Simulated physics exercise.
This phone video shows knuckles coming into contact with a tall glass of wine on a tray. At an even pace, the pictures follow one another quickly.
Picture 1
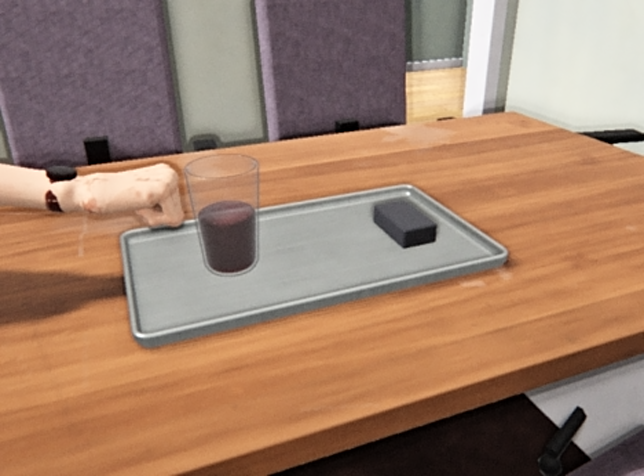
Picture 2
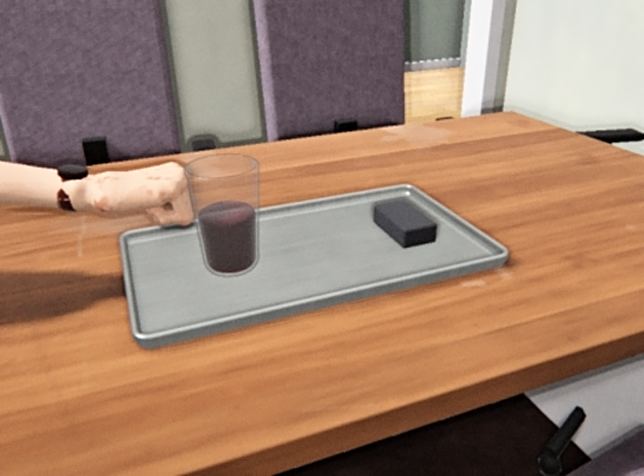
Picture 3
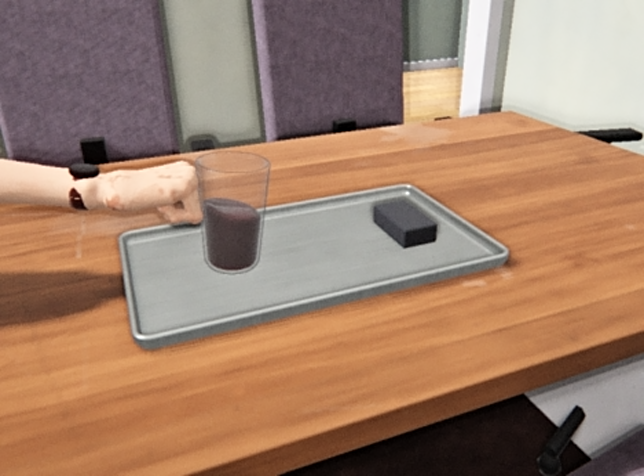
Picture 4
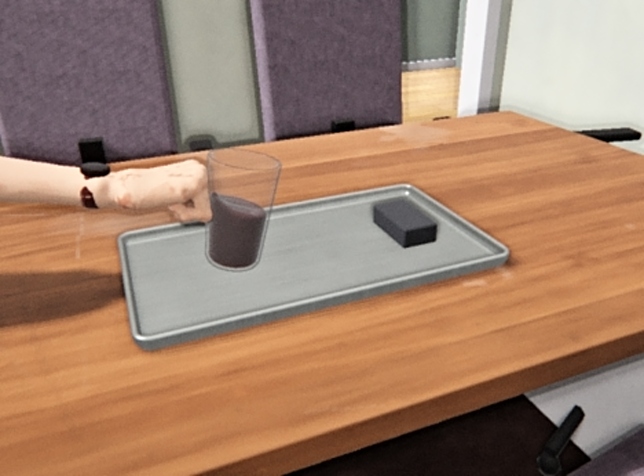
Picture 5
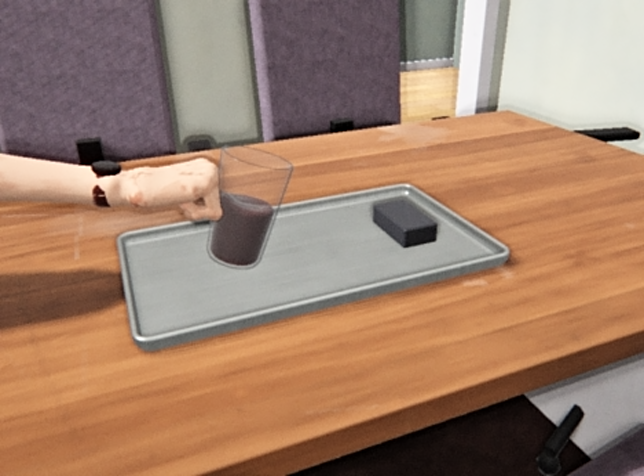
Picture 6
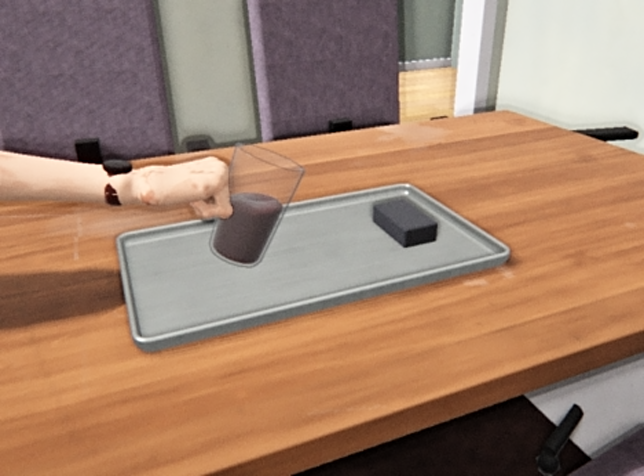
The clip opens on a tall, clear glass of dark wine standing upright on a gray tray, with a dark block farther right and a fist at its left. The knuckles move right against the glass, and it tilts steadily rightward, ending at a clear slant while the tray and block stay still.
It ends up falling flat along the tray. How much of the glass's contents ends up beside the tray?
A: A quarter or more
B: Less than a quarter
B.
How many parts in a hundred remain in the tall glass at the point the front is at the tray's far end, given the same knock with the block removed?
65 in a hundred, roughly.
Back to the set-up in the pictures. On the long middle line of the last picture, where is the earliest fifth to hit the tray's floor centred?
Around (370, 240).
A moment on, the tall glass lies on its side and 100 per cent is in the glass, 0 on the tray and 0 above or beyond its rim.
Next, the tall glass lies on its side and 74 per cent is in the glass, 12 on the tray and 15 above or beyond its rim.
Then the tall glass lies on its side and 39 per cent is in the glass, 40 on the tray and 21 above or beyond its rim.
Later the tall glass lies on its side and 21 per cent is in the glass, 69 on the tray and 11 above or beyond its rim.
In the end 90 per cent is held by tray and glass, 10 is off the tray.
